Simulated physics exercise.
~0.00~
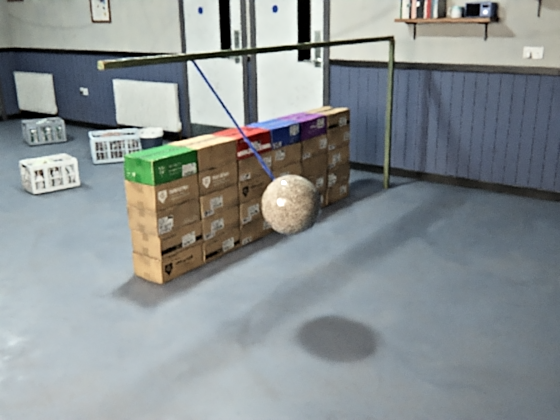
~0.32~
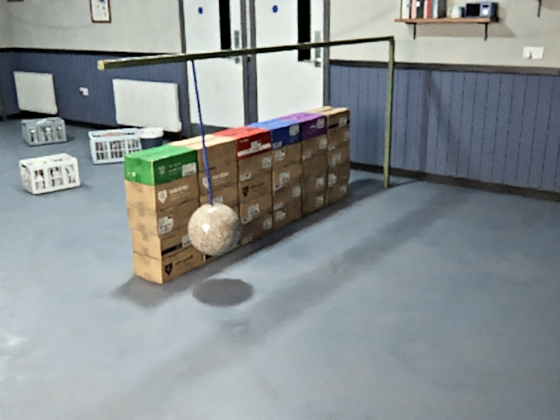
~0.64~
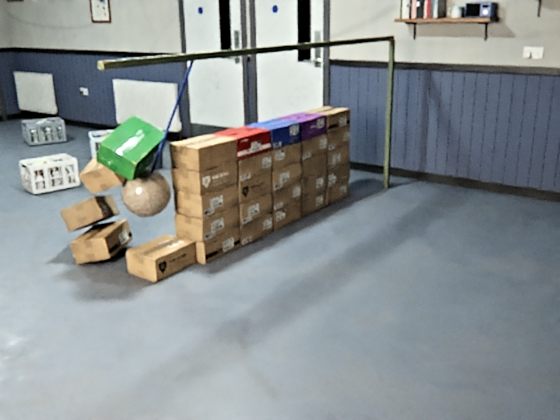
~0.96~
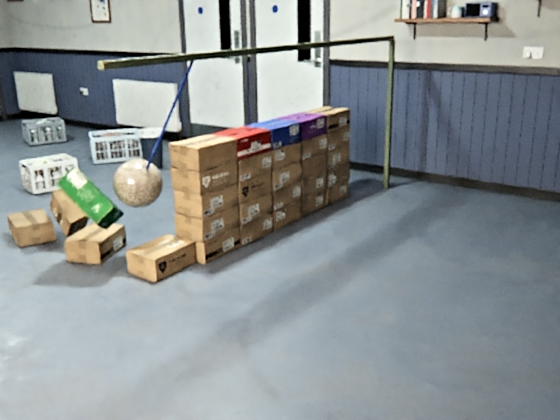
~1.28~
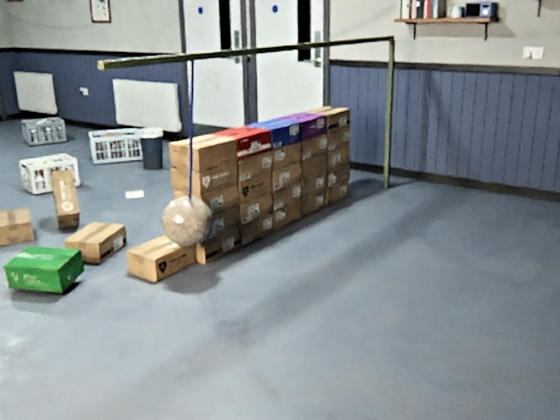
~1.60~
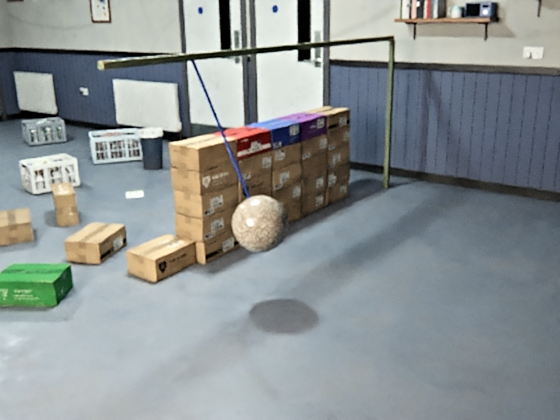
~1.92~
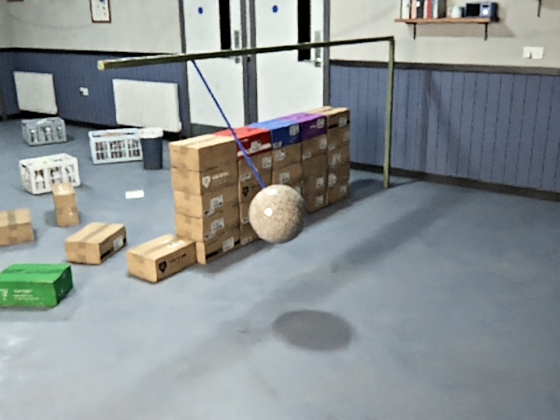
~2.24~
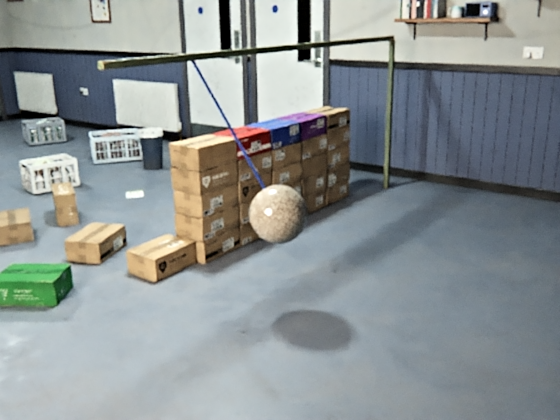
In a room with a grey floor and blue panelling, a stone ball hanging from a blue line swung left into the near end of a stacked box wall, scattering the green box and several brown ones, then swung back right while the rest stayed standing.
